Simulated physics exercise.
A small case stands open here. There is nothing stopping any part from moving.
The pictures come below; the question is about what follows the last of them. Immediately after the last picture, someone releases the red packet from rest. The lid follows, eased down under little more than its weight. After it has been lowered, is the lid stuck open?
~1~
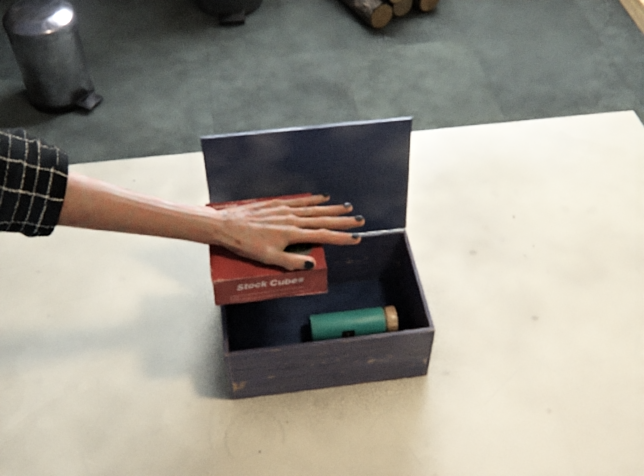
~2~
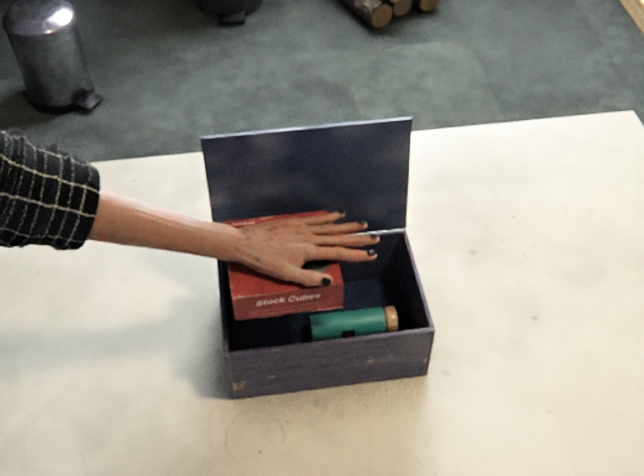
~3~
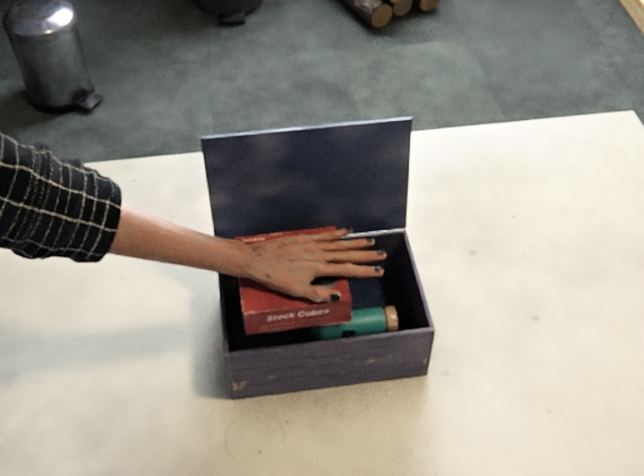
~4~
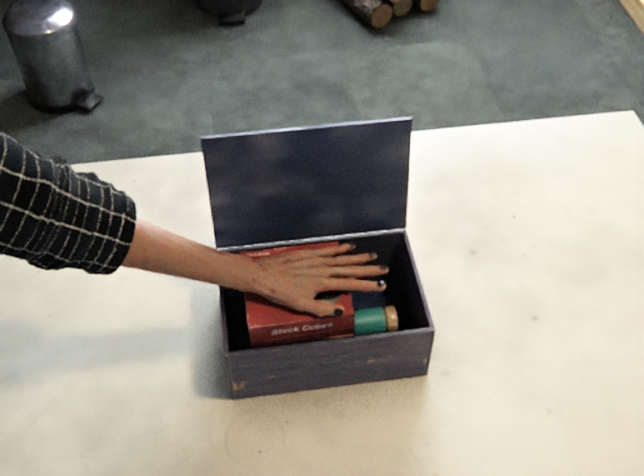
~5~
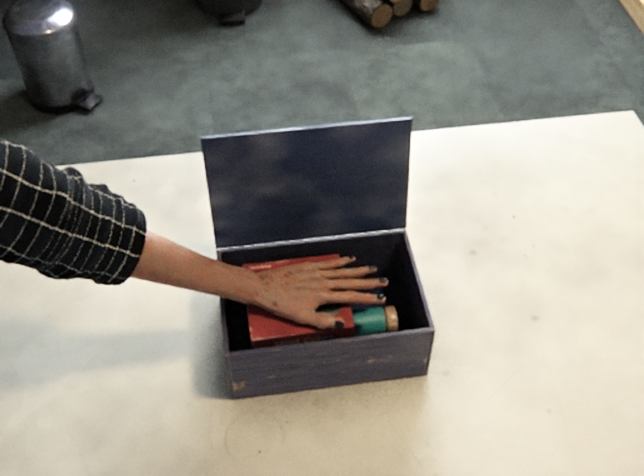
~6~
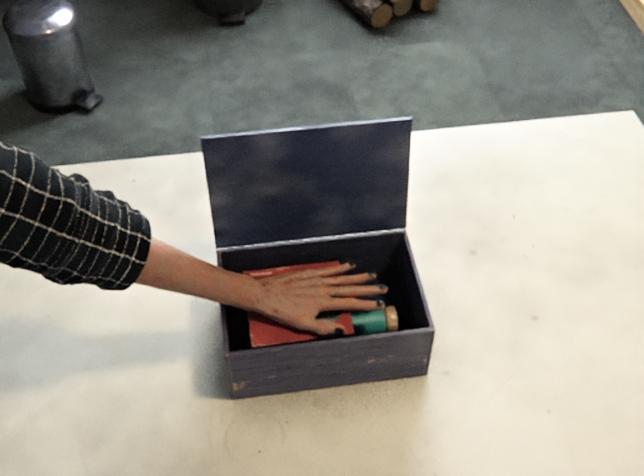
No.
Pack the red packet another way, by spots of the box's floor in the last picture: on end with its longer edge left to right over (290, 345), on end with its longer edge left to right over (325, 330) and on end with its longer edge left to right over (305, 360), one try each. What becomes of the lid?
The first time it is kept open, the next time it is kept open, and the last time it is kept open.
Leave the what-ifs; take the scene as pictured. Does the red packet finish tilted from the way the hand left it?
At the finish the red packet goes crooked.
Then, 1.20 s later than the last frame, lid starting down; red packet tilted by 23° near (282, 321).
Then, 1.70 s later than the last frame, lid 46° above the rim; red packet tilted by 23° near (282, 321).
Then, 1.90 s later than the last frame, lid 20° above the rim; red packet tilted by 23° near (281, 321).
When it is over, lid shut; left askew, red packet; turquoise shaker as before. End places, in pixels of the last picture, red packet near (281, 321).
